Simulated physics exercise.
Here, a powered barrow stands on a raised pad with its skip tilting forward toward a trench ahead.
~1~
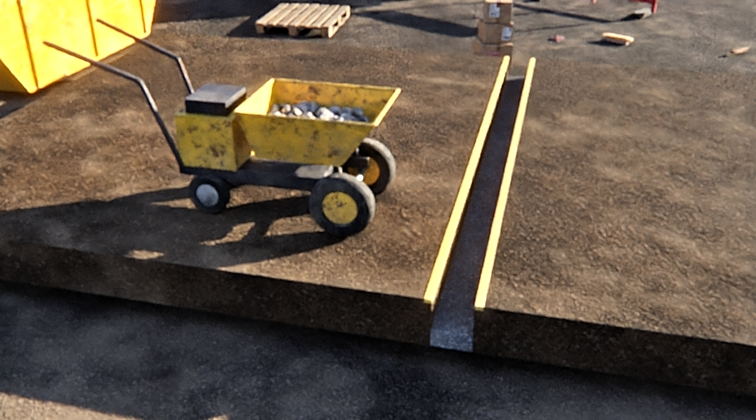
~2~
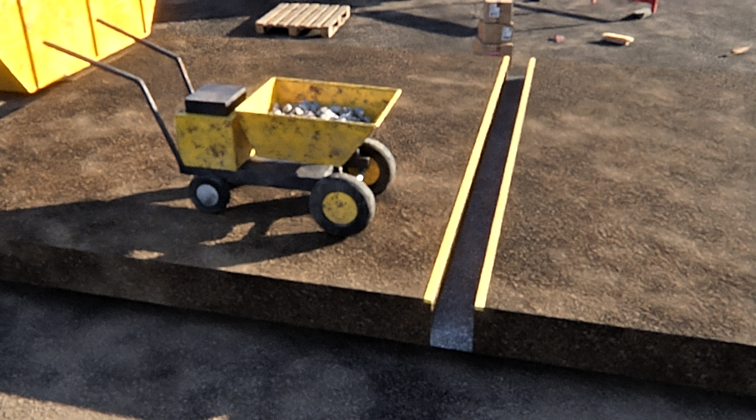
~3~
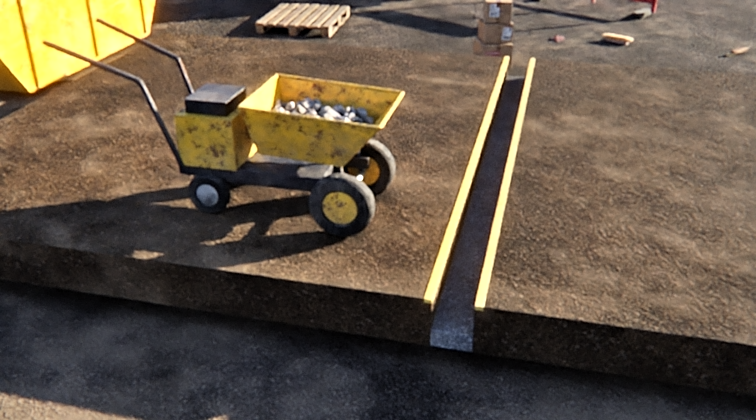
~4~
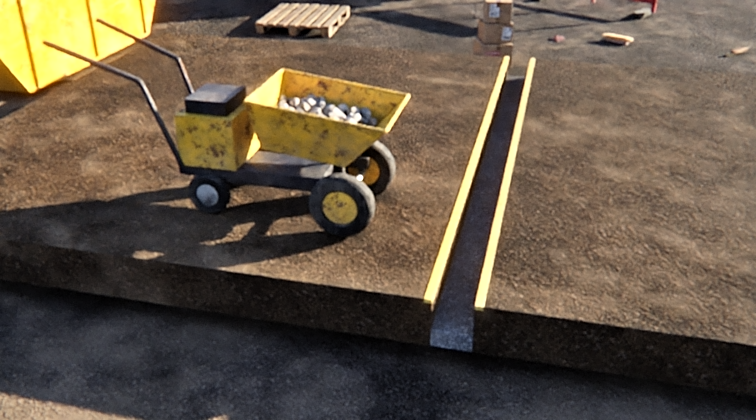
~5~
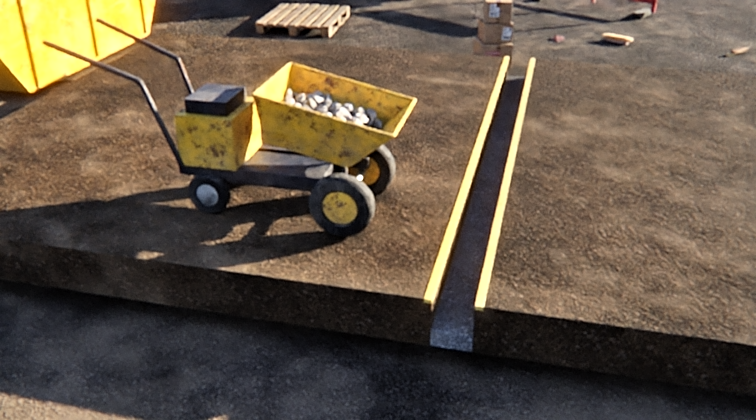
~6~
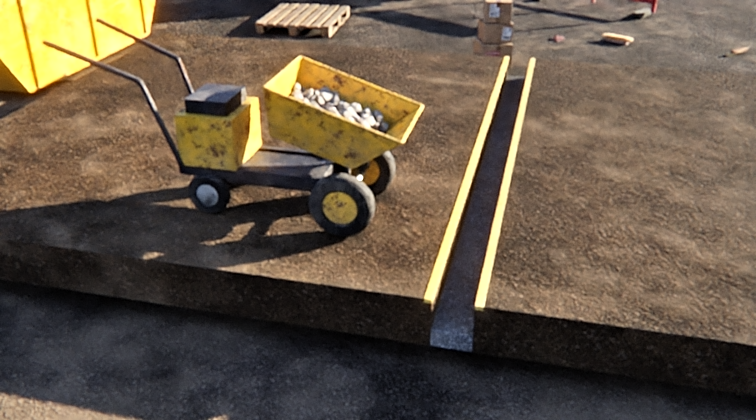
A yellow skip of grey stones on a wheeled barrow gradually tilts forward to the right.
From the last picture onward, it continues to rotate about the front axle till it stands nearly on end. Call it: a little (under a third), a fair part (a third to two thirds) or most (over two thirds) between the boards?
Most.
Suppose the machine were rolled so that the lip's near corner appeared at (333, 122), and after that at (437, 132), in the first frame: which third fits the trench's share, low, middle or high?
First less than a third, then below one third.
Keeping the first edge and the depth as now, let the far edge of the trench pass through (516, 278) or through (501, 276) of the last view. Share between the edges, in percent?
First case 90 %, second case 90 %.
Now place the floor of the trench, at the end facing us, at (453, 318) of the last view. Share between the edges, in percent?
Estimated share: Approx. 60 per cent.
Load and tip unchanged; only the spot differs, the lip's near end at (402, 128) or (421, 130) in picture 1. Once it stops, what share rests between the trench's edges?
Roughly 70 per cent first, then roughly 10 per cent.
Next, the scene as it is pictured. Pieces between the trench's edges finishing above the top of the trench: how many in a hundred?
Estimate: Around 15 %.
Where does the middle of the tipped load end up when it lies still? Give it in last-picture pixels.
Roughly at pixel (472, 238).
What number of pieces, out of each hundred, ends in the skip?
I'd say around 15 per cent.
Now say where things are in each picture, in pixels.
In the first picture, lip of the skip at (374, 126), level; top of the load at (312, 122), broken stones; first edge of the trench at (438, 267); far edge at (486, 274), the trench under half as wide as the skip, and about as deep as wide.
In the second picture, lip of the skip at (375, 126), level; top of the load at (309, 116).
In the third picture, lip of the skip at (379, 128), tipped barely; top of the load at (302, 120).
In the fourth picture, lip of the skip at (385, 132), tipped a little; top of the load at (306, 117).
In the fifth picture, lip of the skip at (393, 137), tipped a little; top of the load at (302, 109).
In the sixth picture, lip of the skip at (401, 143), tipped clearly; top of the load at (310, 105); first edge of the trench at (438, 267); far edge at (486, 274).
Soon, skip tipped steeply; all in the skip.
A while on, skip tipped right over; most in the skip; a small part short of the trench; a small part in or heaped over the trench; a stray few falling.
Towards the end, skip tipped right over; a small part in the skip; a small part short of the trench; most in or heaped over the trench; a stray few beyond it.
Finally, skip tipped right over; a small part in the skip; a small part short of the trench; most in or heaped over the trench; a stray few beyond it.
